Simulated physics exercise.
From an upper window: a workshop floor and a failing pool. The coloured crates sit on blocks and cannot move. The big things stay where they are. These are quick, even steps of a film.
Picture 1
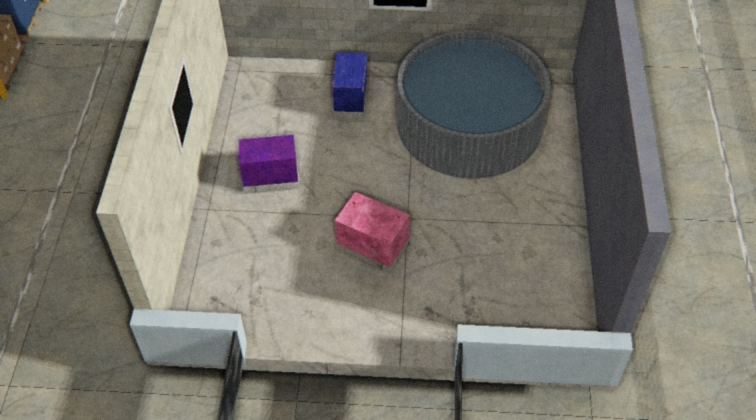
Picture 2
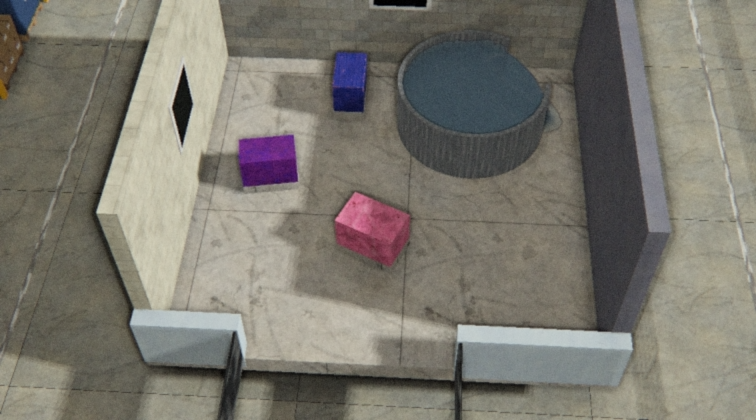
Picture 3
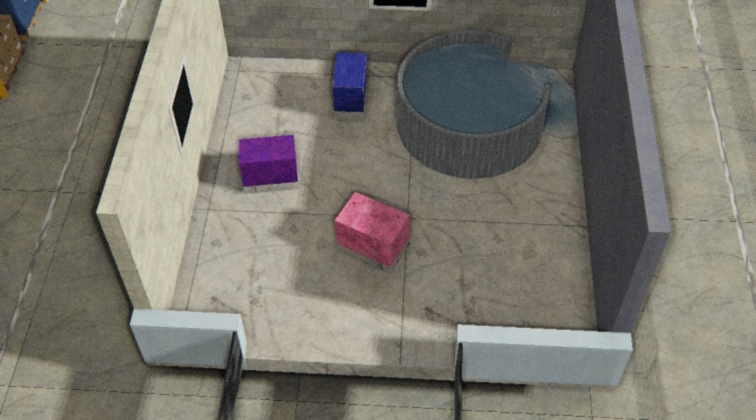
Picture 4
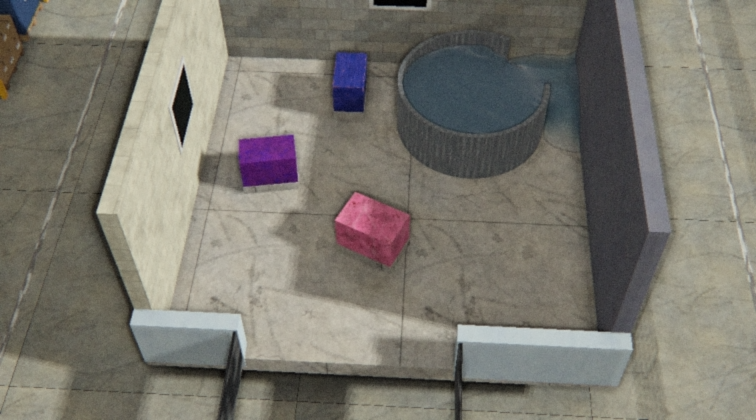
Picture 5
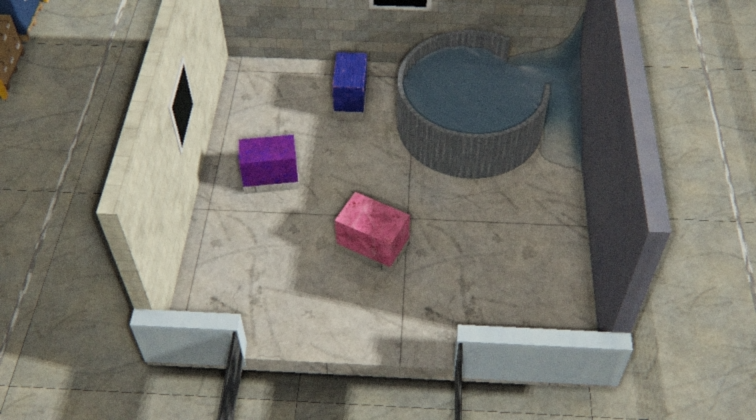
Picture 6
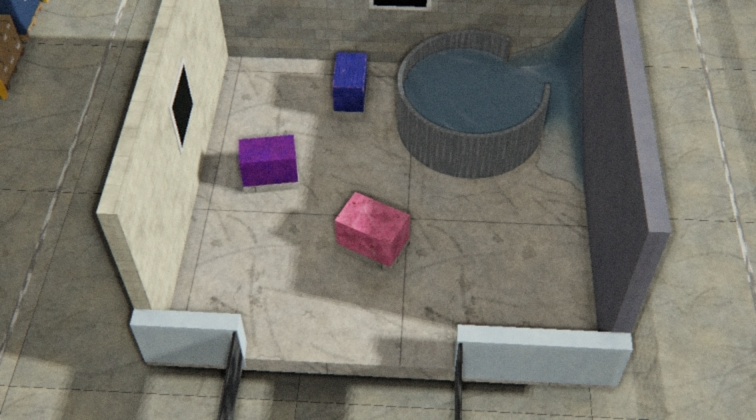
Water lies still in a round grey pool at the back right of a walled workshop floor, seen from high above by a camera that stays fixed. A blue block sits left of the pool, a purple one by the pale left wall, and a pinkish-red one near the centre. The pool's right side opens, and water pours through the gap, reaches the dark right wall and spreads forward along it.
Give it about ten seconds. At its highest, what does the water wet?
The purple crate keeps dry; the blue crate keeps dry; the pink crate keeps dry.
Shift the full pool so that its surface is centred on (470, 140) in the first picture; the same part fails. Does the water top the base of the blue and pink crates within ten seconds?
The blue one is soaked, the pink one ends up wet.
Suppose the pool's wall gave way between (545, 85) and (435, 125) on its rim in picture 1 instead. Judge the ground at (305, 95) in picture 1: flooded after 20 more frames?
At that place: Free of water.
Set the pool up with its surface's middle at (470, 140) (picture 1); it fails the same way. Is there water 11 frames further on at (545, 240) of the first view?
At that place: Wet.
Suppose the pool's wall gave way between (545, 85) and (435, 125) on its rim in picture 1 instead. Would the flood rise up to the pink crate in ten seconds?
One by one: The pink one is topped.
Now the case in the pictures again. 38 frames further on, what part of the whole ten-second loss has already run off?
Near 50 in a hundred.
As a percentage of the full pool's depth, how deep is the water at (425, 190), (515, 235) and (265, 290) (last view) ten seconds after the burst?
Roughly 10, 4 and 10 per cent, in turn.
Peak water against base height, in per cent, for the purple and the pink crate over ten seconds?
About 70 and 70 per cent.
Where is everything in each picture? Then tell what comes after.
Still water in the pool at (473, 85), in the first frame.
The front is at (556, 125), out from the gap at (529, 89), in the second frame.
Water pours out at (529, 90) and has run to (578, 129), in the third frame.
The front is at (580, 148), out from the gap at (529, 91), in the fourth frame.
The front is at (582, 169), out from the gap at (529, 91), in the fifth frame.
The front is at (584, 187), out from the gap at (529, 91), in the sixth frame.
A moment on, water covers 20 % of the floor; the purple crate not reached, the blue crate water round its plinth, the pink crate not reached.
Next, water covers 45 % of the floor; the purple crate not reached, the blue crate water round its plinth, the pink crate water round its plinth.
Then, water covers 65 % of the floor; the purple crate water round its plinth, the blue crate water round its plinth, the pink crate water round its plinth.
Later, water covers 95 % of the floor; the purple crate water round its plinth, the blue crate water round its plinth, the pink crate water round its plinth.
In the end, water covers 100 % of the floor; the purple crate stayed above the water, the blue crate stayed above the water, the pink crate stayed above the water.
